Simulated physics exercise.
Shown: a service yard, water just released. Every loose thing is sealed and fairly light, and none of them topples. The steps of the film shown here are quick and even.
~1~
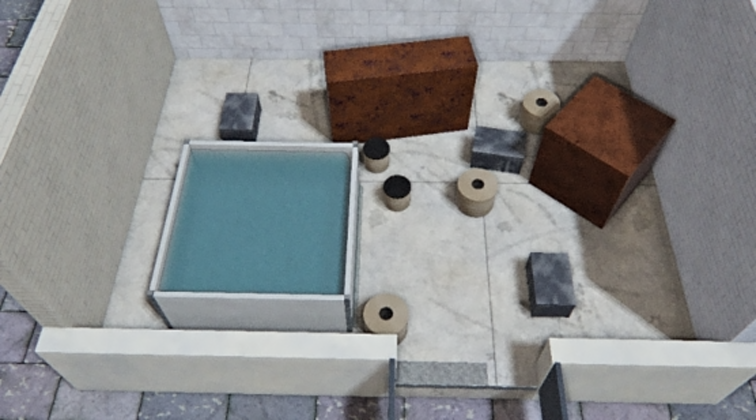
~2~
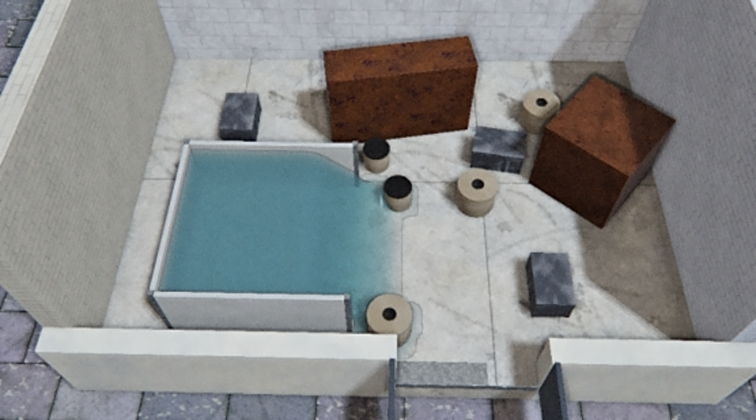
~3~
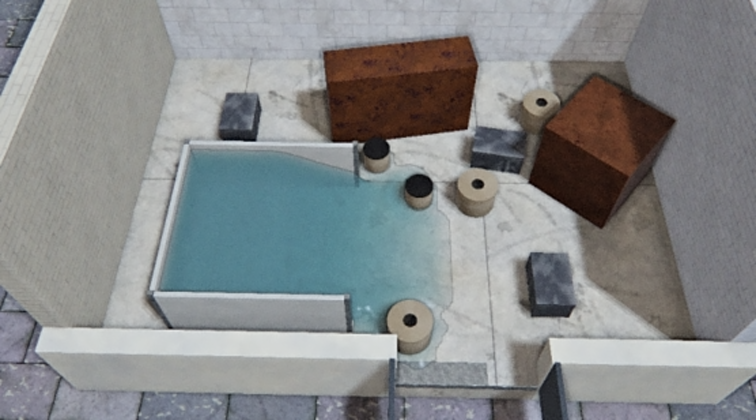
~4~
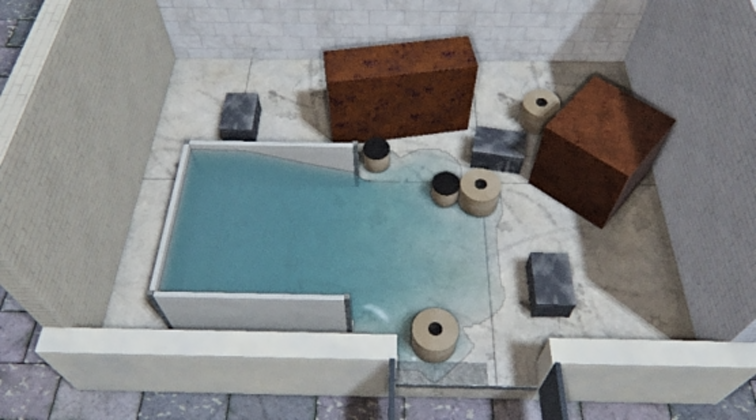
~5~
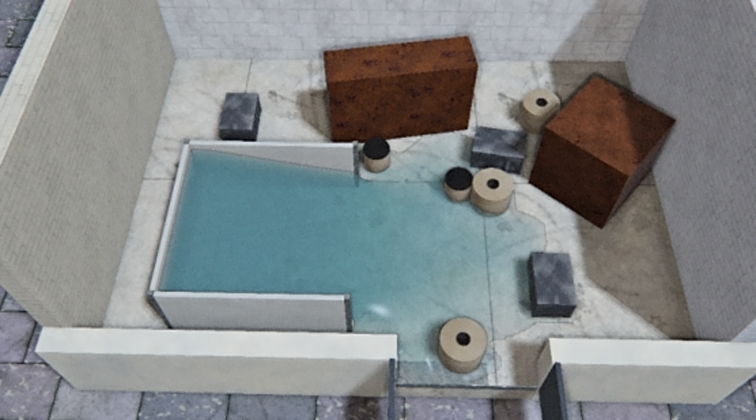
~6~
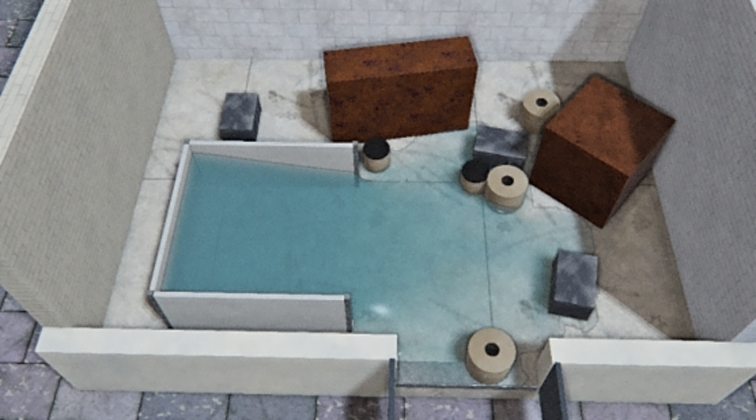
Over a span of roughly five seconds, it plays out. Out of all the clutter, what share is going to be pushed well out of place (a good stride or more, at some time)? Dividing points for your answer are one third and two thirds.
Answer: A share of two thirds or more.
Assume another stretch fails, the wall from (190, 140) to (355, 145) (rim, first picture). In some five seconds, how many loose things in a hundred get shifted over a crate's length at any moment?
That works out to some 60 %.
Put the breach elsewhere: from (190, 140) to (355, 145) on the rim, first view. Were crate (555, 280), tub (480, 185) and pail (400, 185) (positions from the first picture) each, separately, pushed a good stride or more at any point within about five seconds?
Taking them in order, short of it, short of it, short of it.
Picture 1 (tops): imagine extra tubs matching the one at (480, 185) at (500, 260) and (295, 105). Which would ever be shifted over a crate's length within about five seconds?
Taking them in order, the first one goes the distance and the second one never gets that far.
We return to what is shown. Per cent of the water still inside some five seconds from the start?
Close to 84 percent of it stays.
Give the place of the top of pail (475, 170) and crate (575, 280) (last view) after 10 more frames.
Approximately (593, 98) for one and (684, 299) for the other.
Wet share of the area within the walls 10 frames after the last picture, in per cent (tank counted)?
About 60 in a hundred.
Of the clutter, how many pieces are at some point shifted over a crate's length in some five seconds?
The figure is 6.
A moment on, 4 of 8 are well off their spots; 1 afloat.
Next, 6 of 8 are well off their spots; 3 afloat.
Later, 6 of 8 are well off their spots; 5 afloat.
In the end, 6 of 8 are well off their spots, and 6 have been at some point; 5 afloat.
